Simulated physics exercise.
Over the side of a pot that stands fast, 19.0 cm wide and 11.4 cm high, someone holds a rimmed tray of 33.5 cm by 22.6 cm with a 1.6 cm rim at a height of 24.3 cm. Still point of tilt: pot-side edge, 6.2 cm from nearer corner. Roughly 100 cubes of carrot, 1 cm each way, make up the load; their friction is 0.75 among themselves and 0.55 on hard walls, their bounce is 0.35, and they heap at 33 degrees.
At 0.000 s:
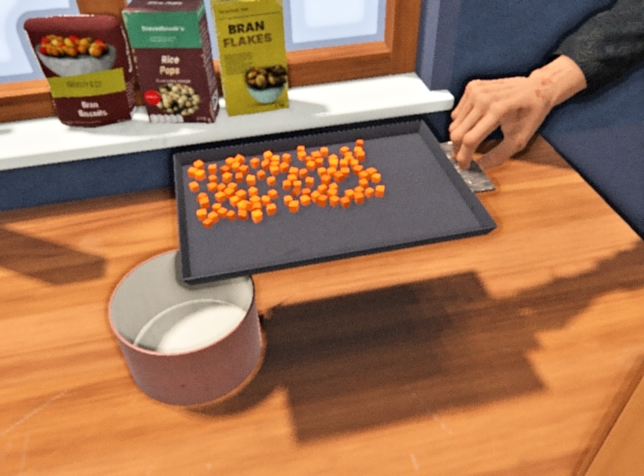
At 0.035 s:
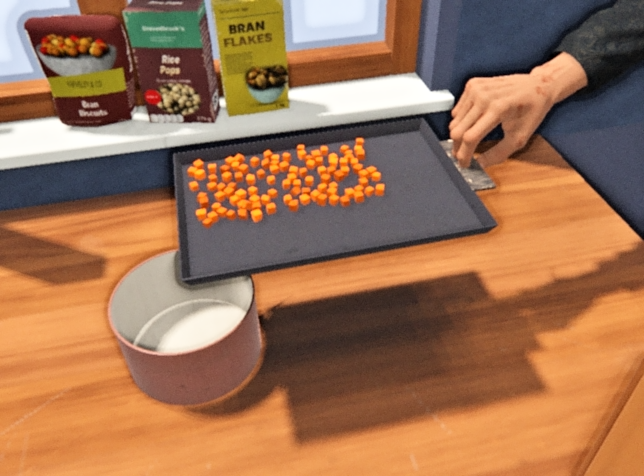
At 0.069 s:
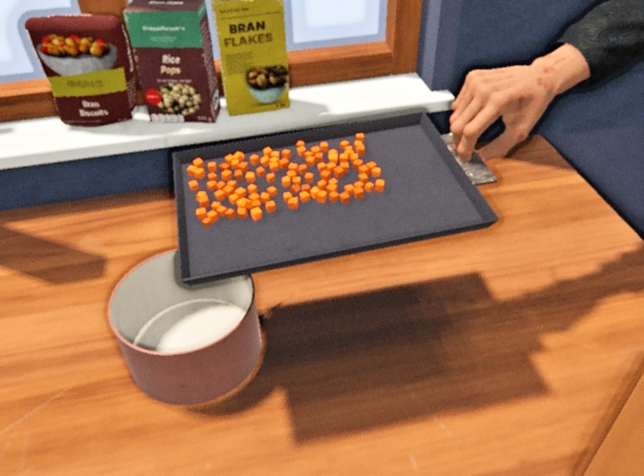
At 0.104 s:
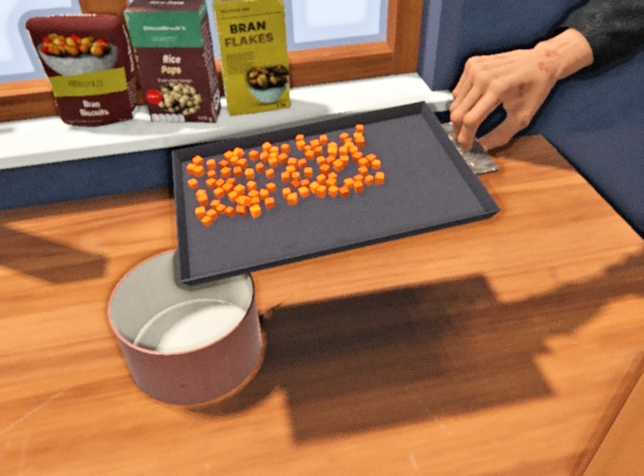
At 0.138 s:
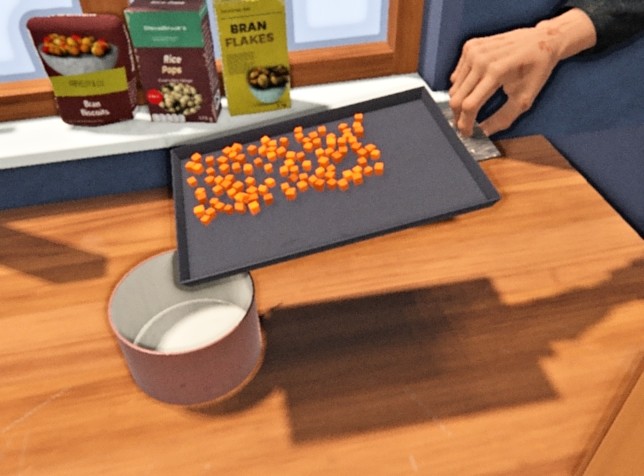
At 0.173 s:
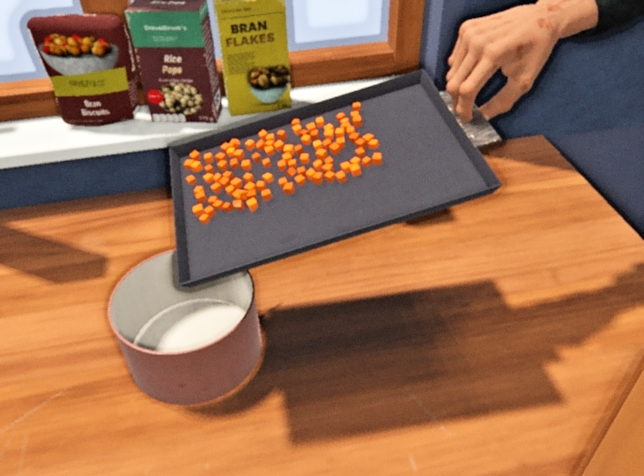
A wooden counter beside a windowsill is seen from above at an angle, the camera staying still. Three cereal packages in maroon, green and yellow stand on the white sill at upper left, above a dark tray scattered with orange carrot cubes and a reddish pot holding something white. A hand at the right lifts the tray's far right end, gradually steepening its slant toward the pot, while the cubes barely shift.
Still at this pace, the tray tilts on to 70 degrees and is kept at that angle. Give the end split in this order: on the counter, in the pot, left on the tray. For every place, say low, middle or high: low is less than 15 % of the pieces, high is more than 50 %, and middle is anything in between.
Here is the split: Counter: High; pot: Middle; tray: Low.
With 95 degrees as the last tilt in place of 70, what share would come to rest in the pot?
In that case some 40 per cent.
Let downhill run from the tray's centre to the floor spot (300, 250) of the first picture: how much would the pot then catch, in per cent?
0 %.
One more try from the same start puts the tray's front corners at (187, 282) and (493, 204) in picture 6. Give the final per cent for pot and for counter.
Pot 0, counter 95.
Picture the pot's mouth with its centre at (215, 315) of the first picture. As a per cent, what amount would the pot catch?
I'd put it at around 40 per cent.
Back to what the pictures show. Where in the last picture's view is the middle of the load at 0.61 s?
Load centre: About (185, 182) px.
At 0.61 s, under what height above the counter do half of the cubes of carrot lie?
Some 30 cm above the counter.
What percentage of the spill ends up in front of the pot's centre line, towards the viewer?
About 100 percent of the spill.
After 0.44 s, tilt 42 degrees; the tray holds 100 %, the pot 0 %.
After 0.61 s, tilt 60 degrees; the tray holds 100 %, the pot 0 %.
Then, at 0.91 s, tilt 70 degrees; the tray holds 25 %, the pot 15 %.
In the end, at 3.0 s, counter 65 %, pot 35 %, tray 0 %.
